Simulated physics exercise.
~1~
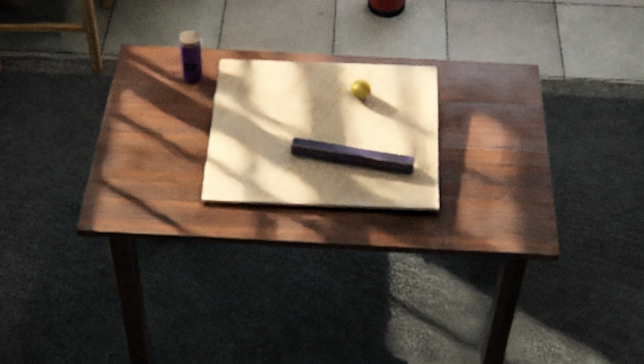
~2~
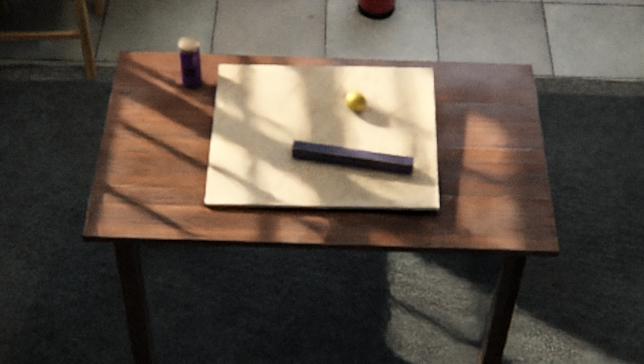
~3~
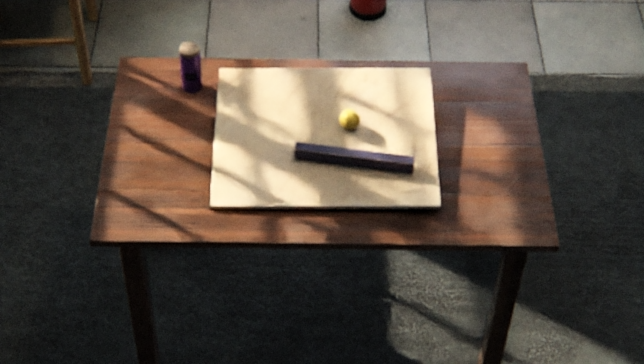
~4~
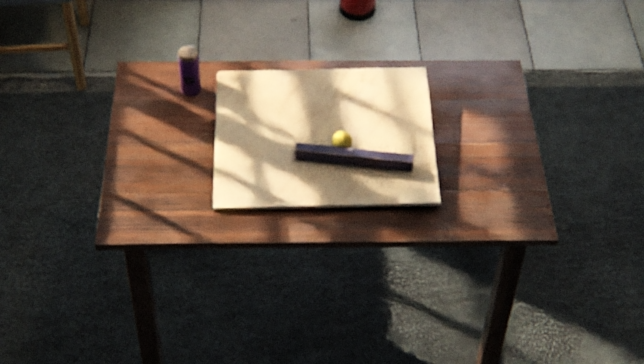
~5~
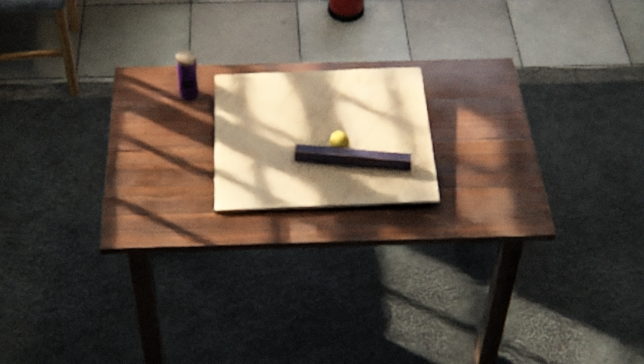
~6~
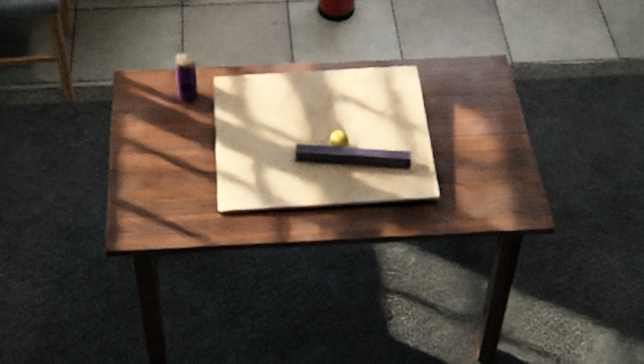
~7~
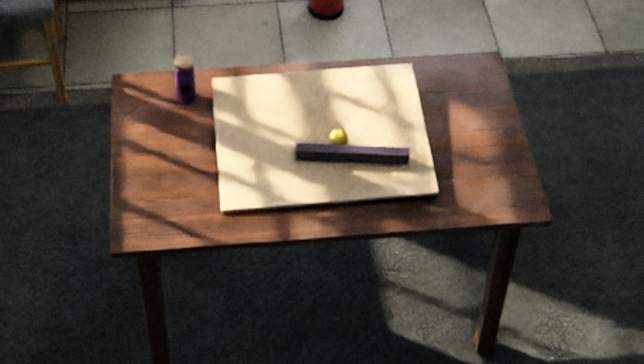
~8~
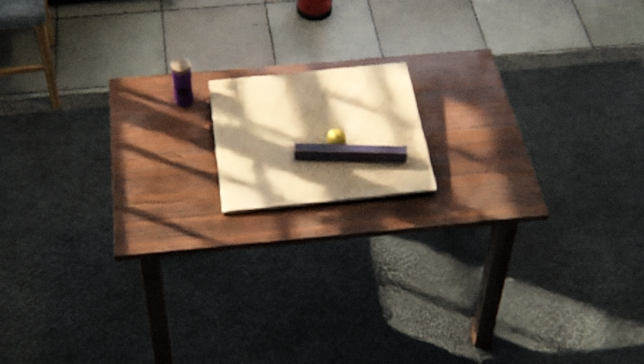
A yellow lemon rolls down a pale board and stops against a dark bar.
